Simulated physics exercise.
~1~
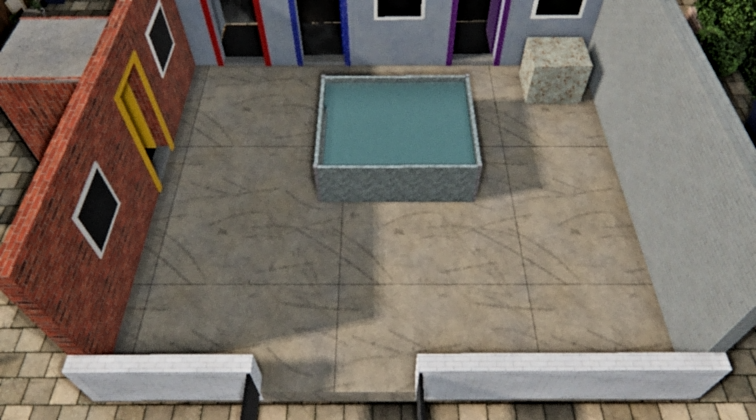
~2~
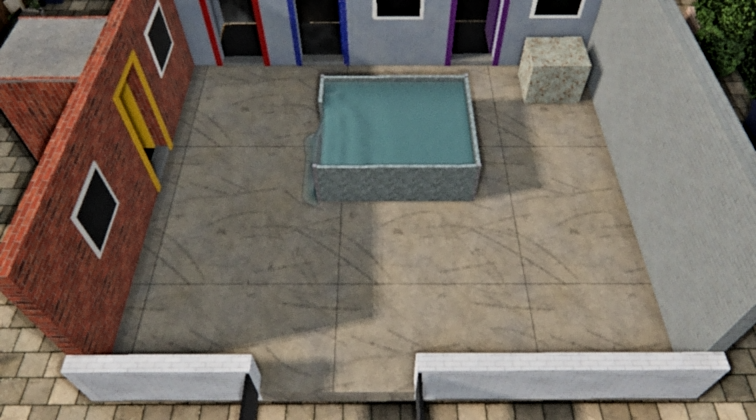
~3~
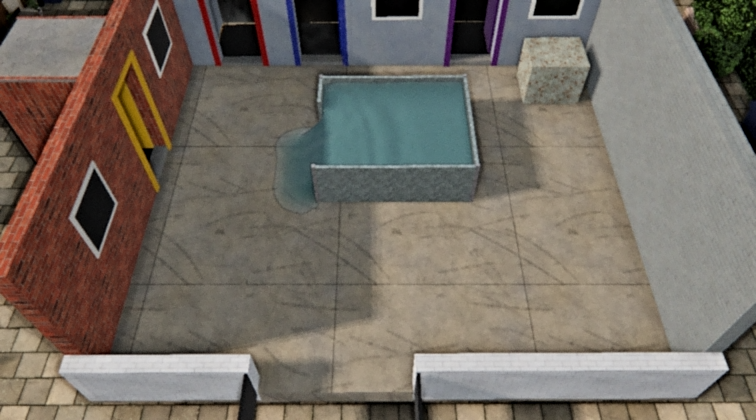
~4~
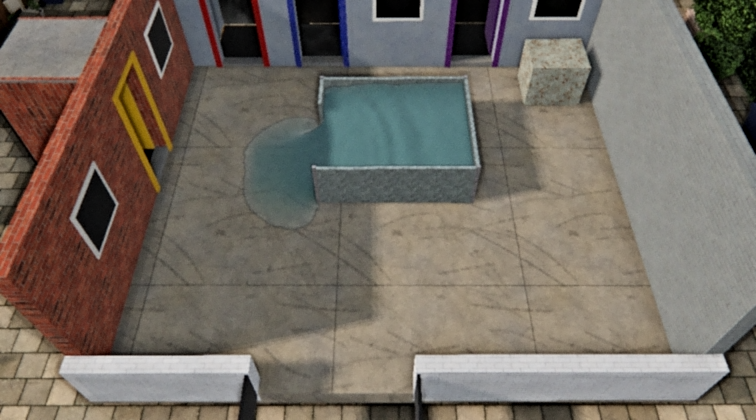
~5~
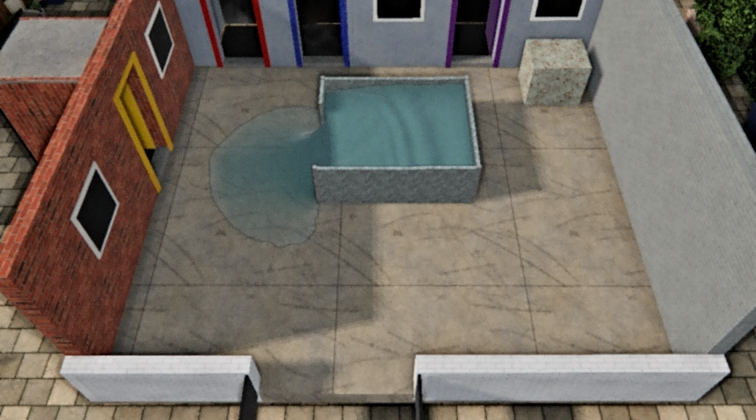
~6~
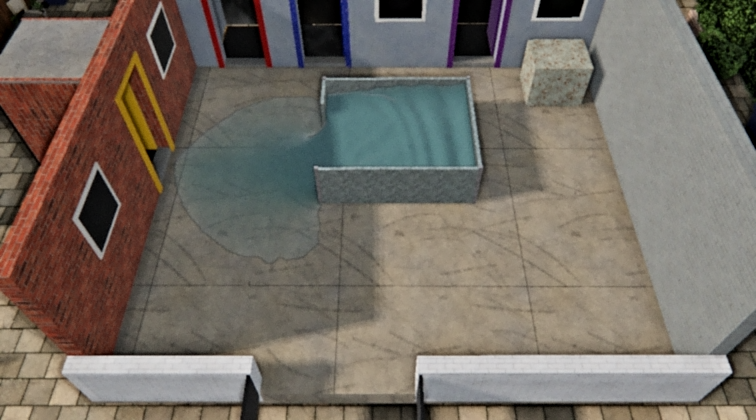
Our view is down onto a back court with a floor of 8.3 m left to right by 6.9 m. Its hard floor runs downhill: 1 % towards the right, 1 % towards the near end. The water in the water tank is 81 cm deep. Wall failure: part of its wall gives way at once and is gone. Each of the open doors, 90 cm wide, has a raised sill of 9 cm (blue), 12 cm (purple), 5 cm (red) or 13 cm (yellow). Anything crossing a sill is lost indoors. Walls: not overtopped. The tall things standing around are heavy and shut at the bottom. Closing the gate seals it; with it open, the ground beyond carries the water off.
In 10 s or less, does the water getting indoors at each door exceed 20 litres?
Result: Blue door: Limit unbroken, purple door: Limit unbroken, red door: Limit broken, yellow door: Limit broken.
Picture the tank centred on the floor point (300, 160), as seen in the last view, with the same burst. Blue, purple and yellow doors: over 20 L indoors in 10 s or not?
At the blue door the limit is not exceeded, at the purple door not exceeded, at the yellow door surpassed.
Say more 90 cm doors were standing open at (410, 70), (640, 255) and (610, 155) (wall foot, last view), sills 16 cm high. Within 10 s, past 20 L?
In turn: Short of it, short of it, short of it.
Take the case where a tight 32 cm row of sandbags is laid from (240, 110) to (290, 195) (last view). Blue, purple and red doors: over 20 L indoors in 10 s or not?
Then, at the blue door it's exceeded, at the purple door it's not exceeded, at the red door it's exceeded.
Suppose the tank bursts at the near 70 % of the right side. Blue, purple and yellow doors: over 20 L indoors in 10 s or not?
Then blue would come out on the low side, purple on the low side and yellow on the low side.
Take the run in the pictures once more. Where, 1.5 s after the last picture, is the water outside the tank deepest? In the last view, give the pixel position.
Look at roughly (108, 376).
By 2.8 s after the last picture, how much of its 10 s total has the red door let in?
Roughly 20 percent is in by then.
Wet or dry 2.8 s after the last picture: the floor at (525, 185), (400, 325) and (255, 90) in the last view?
Point 1: Unreached; point 2: Unreached; point 3: Reached.
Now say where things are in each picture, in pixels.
The water tank at (396, 122) is whole and still, 81 cm deep, in the first picture.
The front is at (316, 204), 0.9 m from the gap at (322, 157); 0.4 m2 of floor is under water; 81 cm left at the back of the water tank, in the second picture.
The front is at (297, 210), 1.1 m from the gap at (321, 157); 1.3 m2 of floor is under water; 81 cm left at the back of the water tank, in the third picture.
The front is at (250, 148), 1.5 m from the gap at (322, 160); 2.9 m2 of floor is under water; 81 cm left at the back of the water tank, in the fourth picture.
Water pours out at (323, 160) and has run 2.1 m, to (214, 157); typically 8 cm deep outside, 81 cm at the water tank's back, in the fifth picture.
Water pours out at (324, 160) and has run 2.7 m, to (179, 162); typically 6 cm deep outside, 78 cm at the water tank's back, in the sixth picture.
Then, 0.7 s after the last picture water covers 25 % of the floor and is deepest (42 cm) near (313, 177); blue door not reached, purple door not reached, red door not reached, yellow door 30 cm at the sill, 102 L in.
Then, 1.5 s after the last picture water covers 30 % of the floor and is deepest (54 cm) near (108, 376); blue door 2 cm at the sill, 0 L in, purple door not reached, red door 7 cm at the sill, 0 L in, yellow door 40 cm at the sill, 264 L in.
Then, 2.8 s after the last picture water covers 40 % of the floor and is deepest (39 cm) near (108, 376); blue door 6 cm at the sill, 0 L in, purple door not reached, red door 16 cm at the sill, 47 L in, yellow door 27 cm at the sill, 454 L in.
Then, 5.3 s after the last picture water covers 85 % of the floor and is deepest (20 cm) near (108, 376); blue door 6 cm at the sill, 0 L in, purple door 2 cm at the sill, 0 L in, red door 13 cm at the sill, 156 L in, yellow door 16 cm at the sill, 523 L in.
Then, 9.3 s after the last picture water covers 95 % of the floor and is deepest (14 cm) near (682, 378); blue door 4 cm at the sill, 0 L in, purple door 9 cm at the sill, 0 L in, red door 7 cm at the sill, 213 L in, yellow door 7 cm at the sill, 529 L in.
